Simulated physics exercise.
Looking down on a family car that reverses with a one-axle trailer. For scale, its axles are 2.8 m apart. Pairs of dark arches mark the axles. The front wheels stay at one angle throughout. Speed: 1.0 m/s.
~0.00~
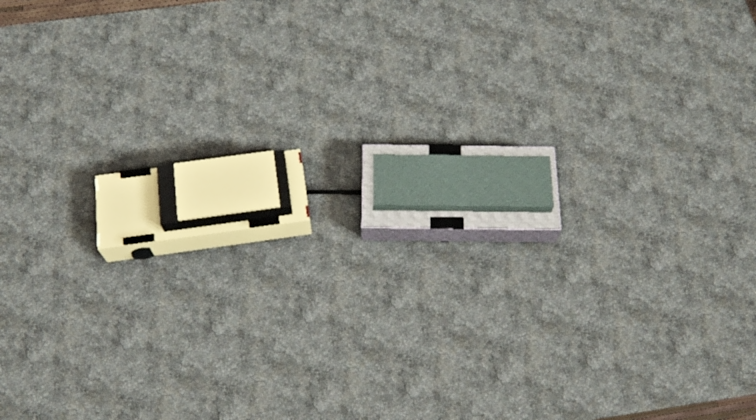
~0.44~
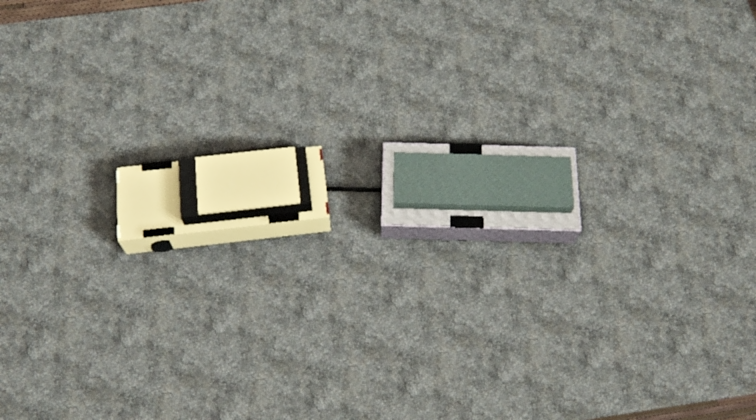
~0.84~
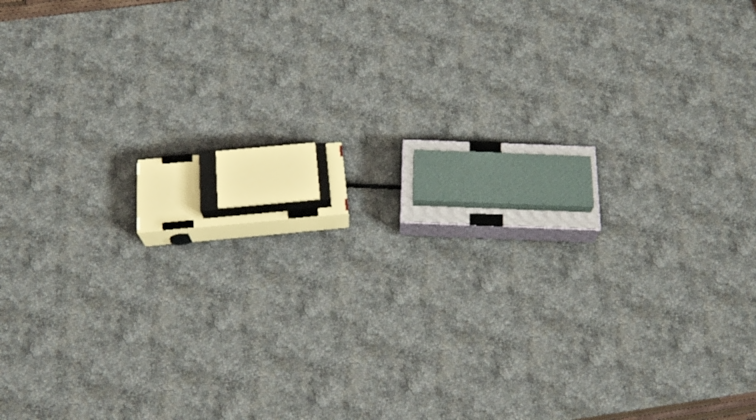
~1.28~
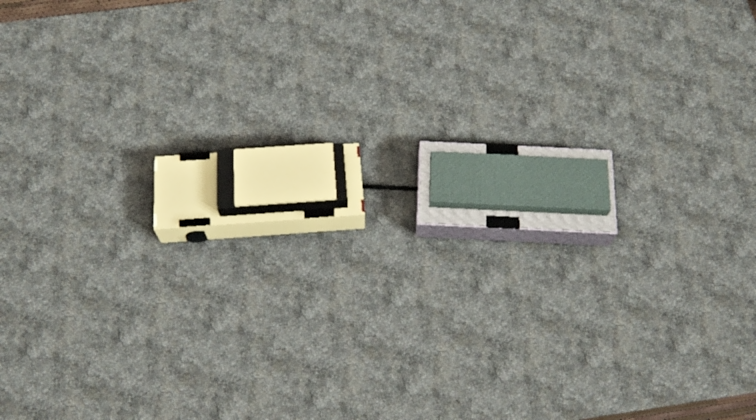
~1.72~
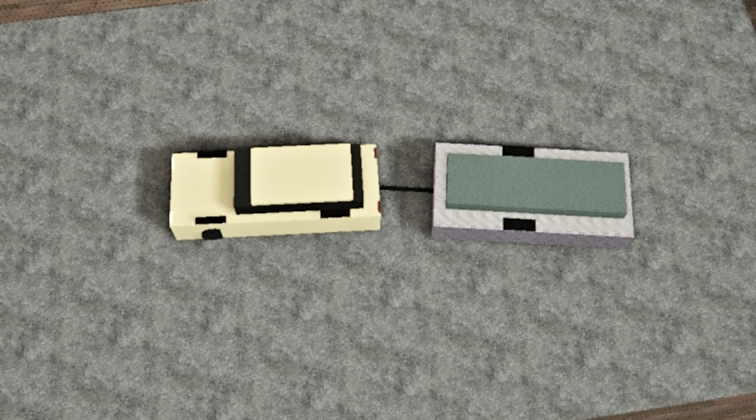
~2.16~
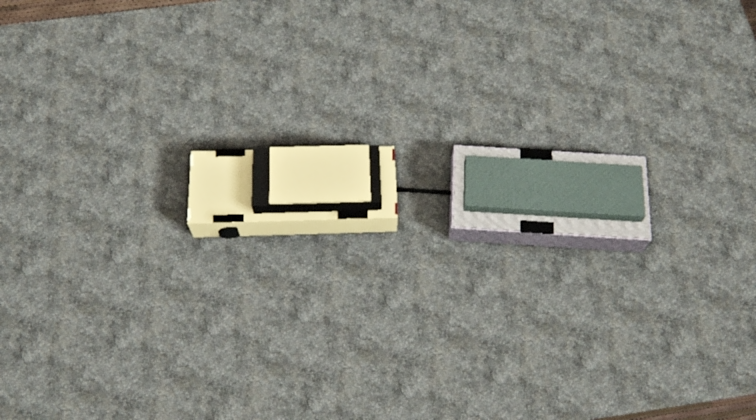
On a grey surface, a cream car slowly backs a flat trailer to the right.
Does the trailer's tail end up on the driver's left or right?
To the right-hand side of the car.
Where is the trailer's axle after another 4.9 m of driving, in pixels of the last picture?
Around (747, 194).
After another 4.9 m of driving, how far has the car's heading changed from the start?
Some 22°.
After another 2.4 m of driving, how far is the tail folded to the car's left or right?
About 5° to the car's right.
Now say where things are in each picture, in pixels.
Car's middle (196, 190), trailer's axle (446, 186); tail 9° to the car's left; front wheels 8° left, in the first frame.
Car's middle (217, 184), trailer's axle (466, 185); tail 9° to the car's left, in the second frame.
Car's middle (237, 178), trailer's axle (486, 183); tail 8° to the car's left, in the third frame.
Car's middle (254, 177), trailer's axle (502, 185); tail 7° to the car's left, in the fourth frame.
Car's middle (271, 176), trailer's axle (519, 187); tail 7° to the car's left, in the fifth frame.
Car's middle (289, 175), trailer's axle (537, 190); tail 6° to the car's left, in the sixth frame.
Then, 4.6 s in, the tail is 3° to the car's right, the car has turned 14° and the trailer's axle is at (644, 197) of the last picture.
Then, 7.0 s in, the tail is 22° to the car's right, the car has turned 22° and the trailer's axle is at (747, 194) of the last picture.
Then, 9.5 s in, the tail is 60° to the car's right, the car has turned 29° and the trailer's axle is out of the picture; it has jack-knifed.
